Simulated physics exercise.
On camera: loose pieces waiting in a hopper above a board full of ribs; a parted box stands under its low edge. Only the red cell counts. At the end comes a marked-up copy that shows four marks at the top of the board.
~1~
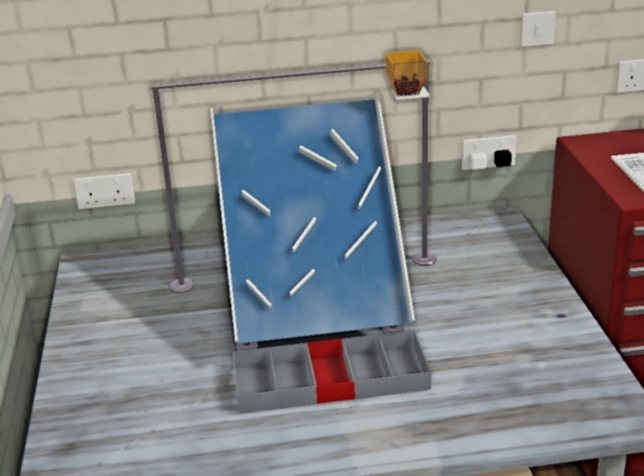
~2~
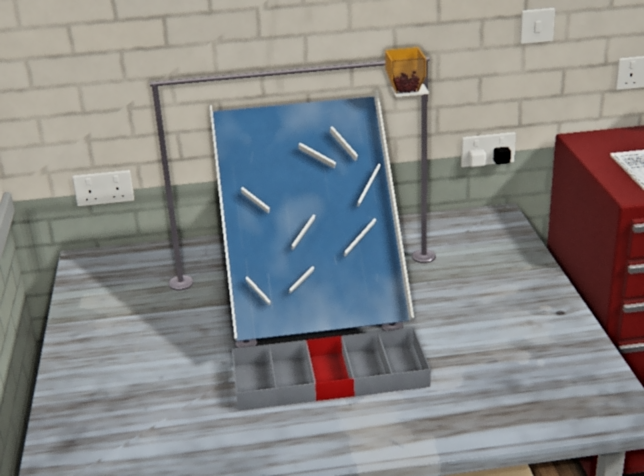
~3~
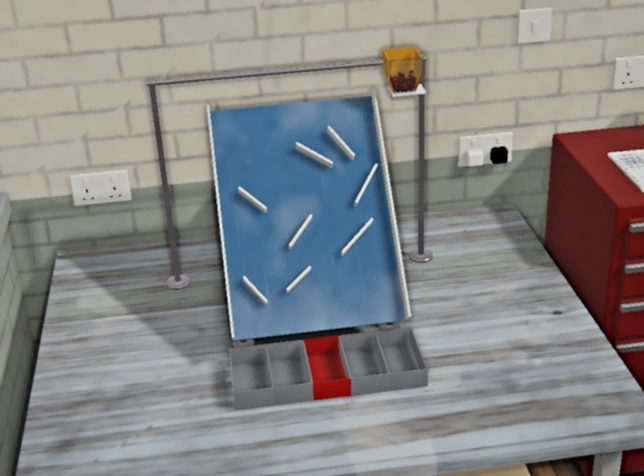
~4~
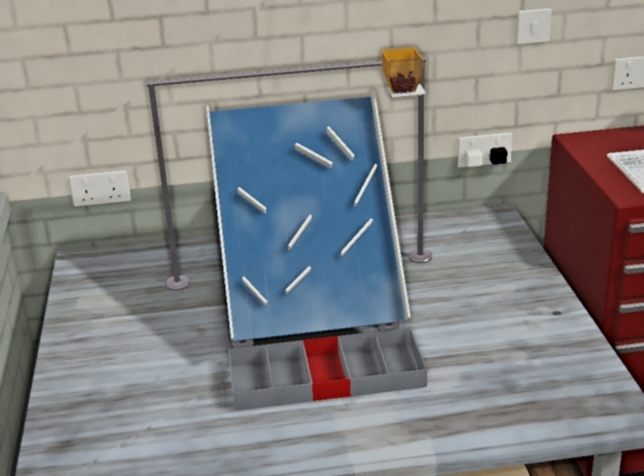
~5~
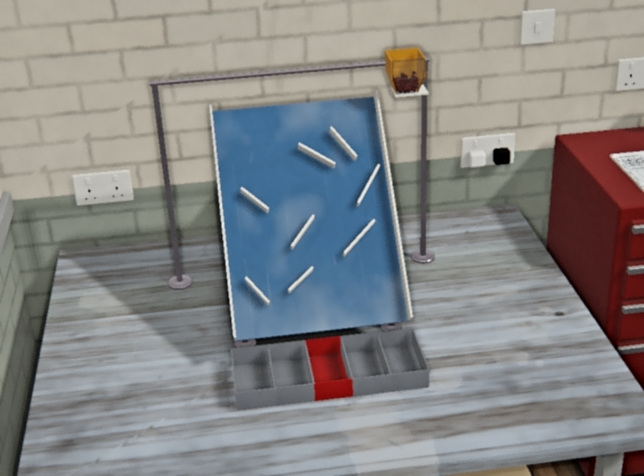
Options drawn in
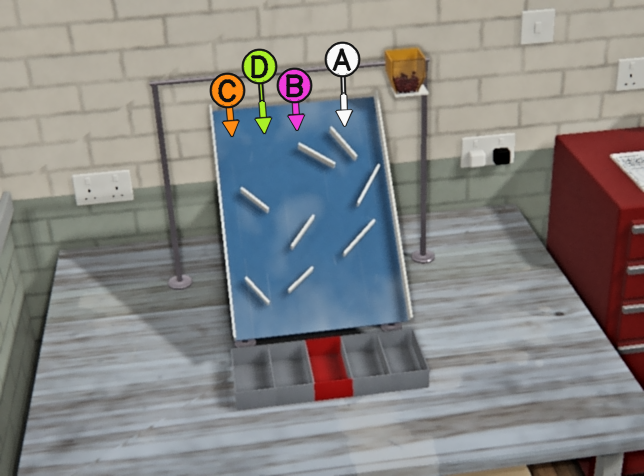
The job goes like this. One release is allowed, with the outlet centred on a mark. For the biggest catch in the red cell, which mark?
A beats the others.
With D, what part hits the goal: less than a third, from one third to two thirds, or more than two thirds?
Less than a third.
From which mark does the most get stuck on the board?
It is B.
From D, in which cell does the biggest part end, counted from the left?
It is the second one.
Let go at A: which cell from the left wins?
It is the third one.
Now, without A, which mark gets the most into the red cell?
That is mark B.
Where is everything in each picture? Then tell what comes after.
The first picture shows hopper near (404, 86), kidney beans, door shut.
The second picture shows ribs (299, 143) to (335, 163), (331, 127) to (357, 156), (242, 188) to (269, 209).
The third picture shows ribs (356, 202) to (377, 164), (290, 245) to (312, 215), (343, 252) to (372, 219).
The fourth picture shows ribs (243, 277) to (266, 302), (287, 290) to (310, 267).
The fifth picture shows red cell near (334, 389), number 3 of 5 from the left.
On the marked copy, mark A meets the board at (344, 120); mark B meets the board at (296, 124); mark C meets the board at (231, 130); mark D meets the board at (264, 127).
If A is chosen, the bulk in the red cell, close to a quarter in other cells.
If B is chosen, close to a third in the red cell, close to half in other cells, close to a quarter held on the board.
If C is chosen, only a few in the red cell, all but a few in other cells, a small share outside the box.
If D is chosen, none at all in the red cell, the whole lot in other cells.
